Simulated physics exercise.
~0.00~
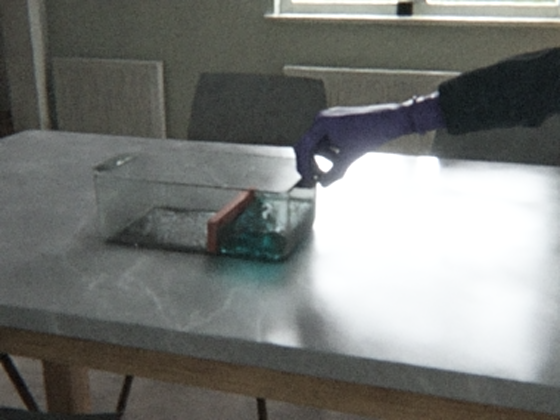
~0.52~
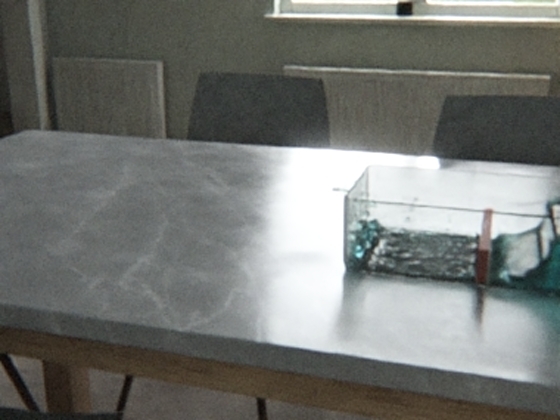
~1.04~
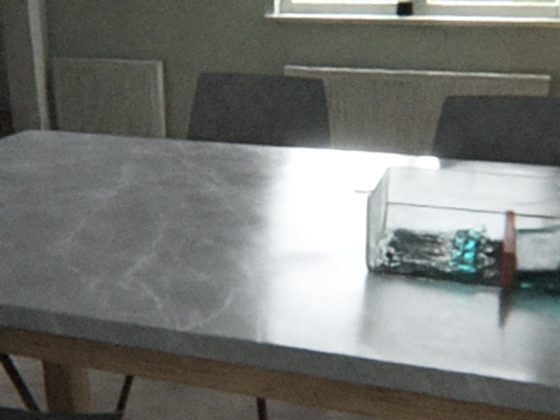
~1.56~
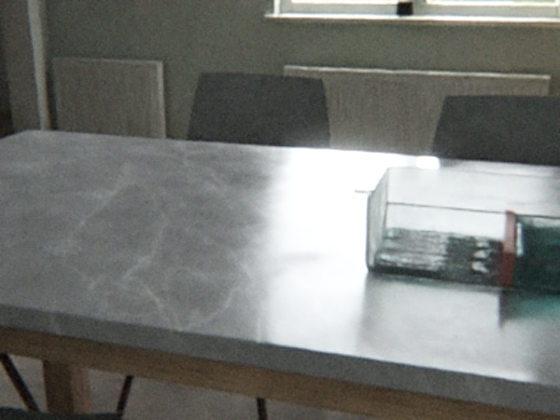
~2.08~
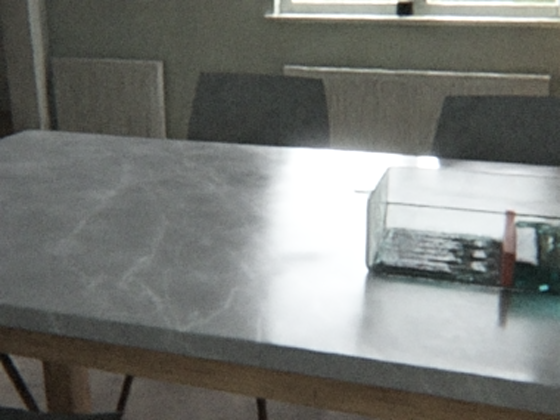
A hand in a purple glove, with a dark sleeve, reaches in from the right and holds the near-right end of a clear, open box on a grey marbled table, seen from slightly above in a room with dark chairs, pale radiators and a window behind. A reddish divider stands upright across the box, with blue-green water on its right side. The box slides a long way to the right, and the water churns, some of it reaching the left side. The box then stops, the hand no longer in view, and the water settles with a shallow share left of the divider and none seen on the table.
